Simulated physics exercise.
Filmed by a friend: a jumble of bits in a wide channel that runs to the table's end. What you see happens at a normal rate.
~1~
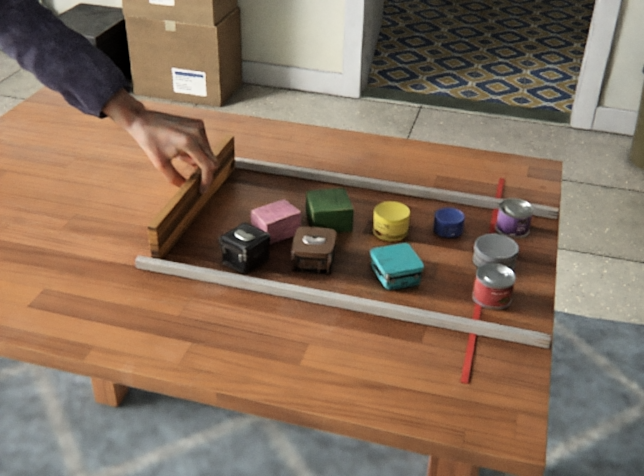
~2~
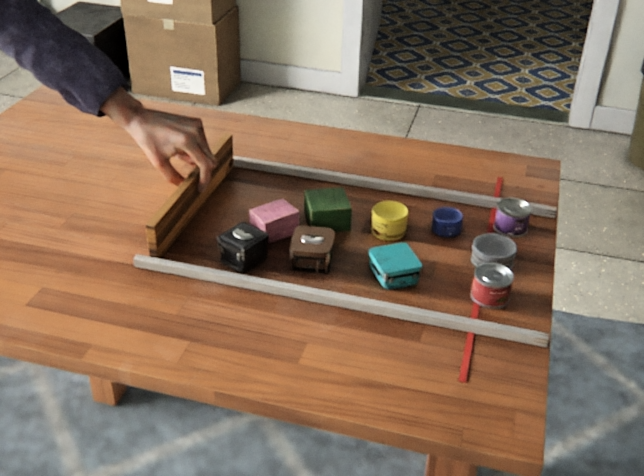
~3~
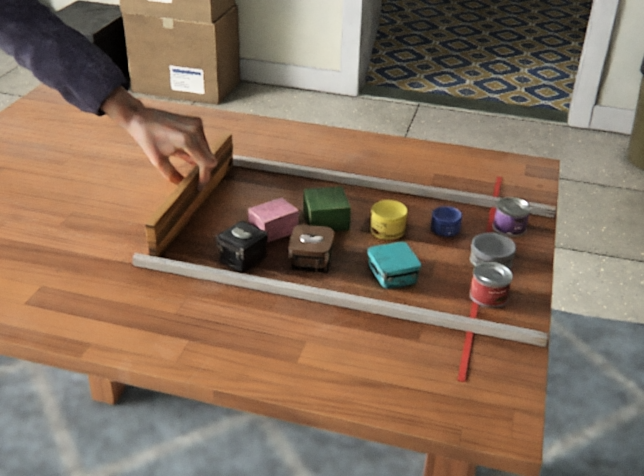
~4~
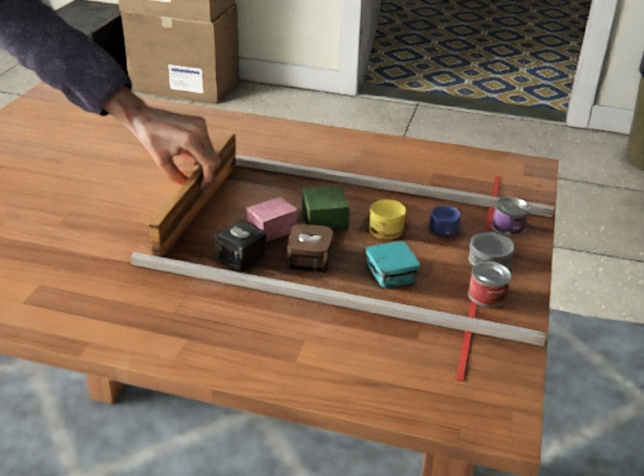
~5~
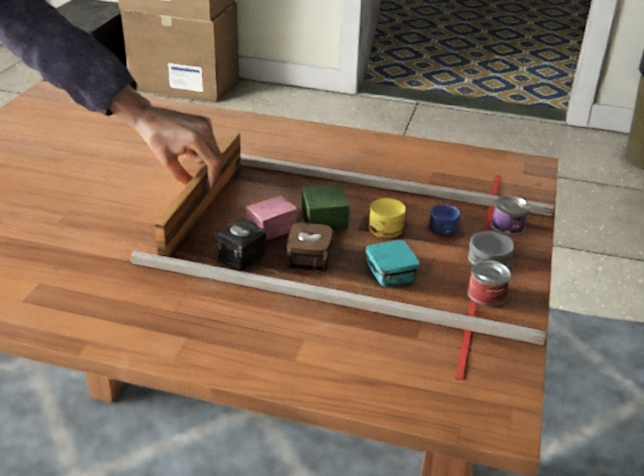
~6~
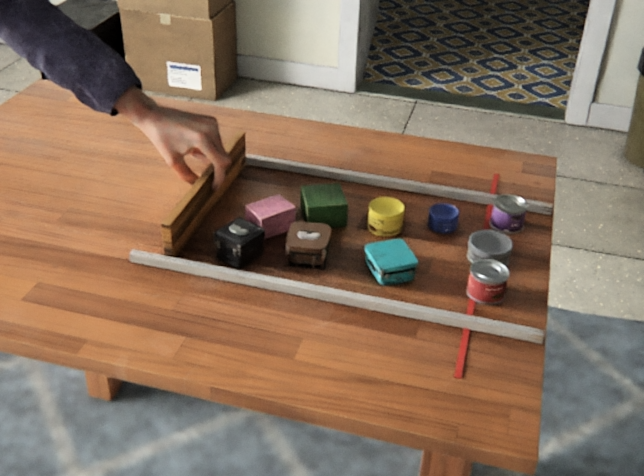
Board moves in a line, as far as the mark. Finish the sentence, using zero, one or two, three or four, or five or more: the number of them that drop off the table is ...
The number that drop off the table is three or four.
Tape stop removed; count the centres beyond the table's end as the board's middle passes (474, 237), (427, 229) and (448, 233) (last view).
Respectively, 4, 1 and 1.
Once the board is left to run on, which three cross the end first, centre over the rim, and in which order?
The red tin goes first, followed by the turquoise case and then the purple pot.
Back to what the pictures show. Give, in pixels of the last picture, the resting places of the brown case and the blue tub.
Near (537, 289) and (545, 227).
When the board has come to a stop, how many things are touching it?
That makes 3.
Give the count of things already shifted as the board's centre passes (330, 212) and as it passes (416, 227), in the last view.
Counting first: 6, next 10.
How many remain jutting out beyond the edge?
That comes to 3 of them.
Early on, none off yet; purple pot at rest near (508, 214); red tin at rest near (488, 282); grey pot at rest near (489, 250).
A while later, none off yet; purple pot at rest near (508, 214); red tin moving near (492, 283); grey pot at rest near (489, 250).
Further along, none off yet; purple pot travelled about its own width near (534, 216); red tin leaning well over near (577, 322); grey pot travelled about its own width near (521, 261).
Finally, the number that fall off is three or four; lost, turquoise case, grey pot, red tin and purple pot.
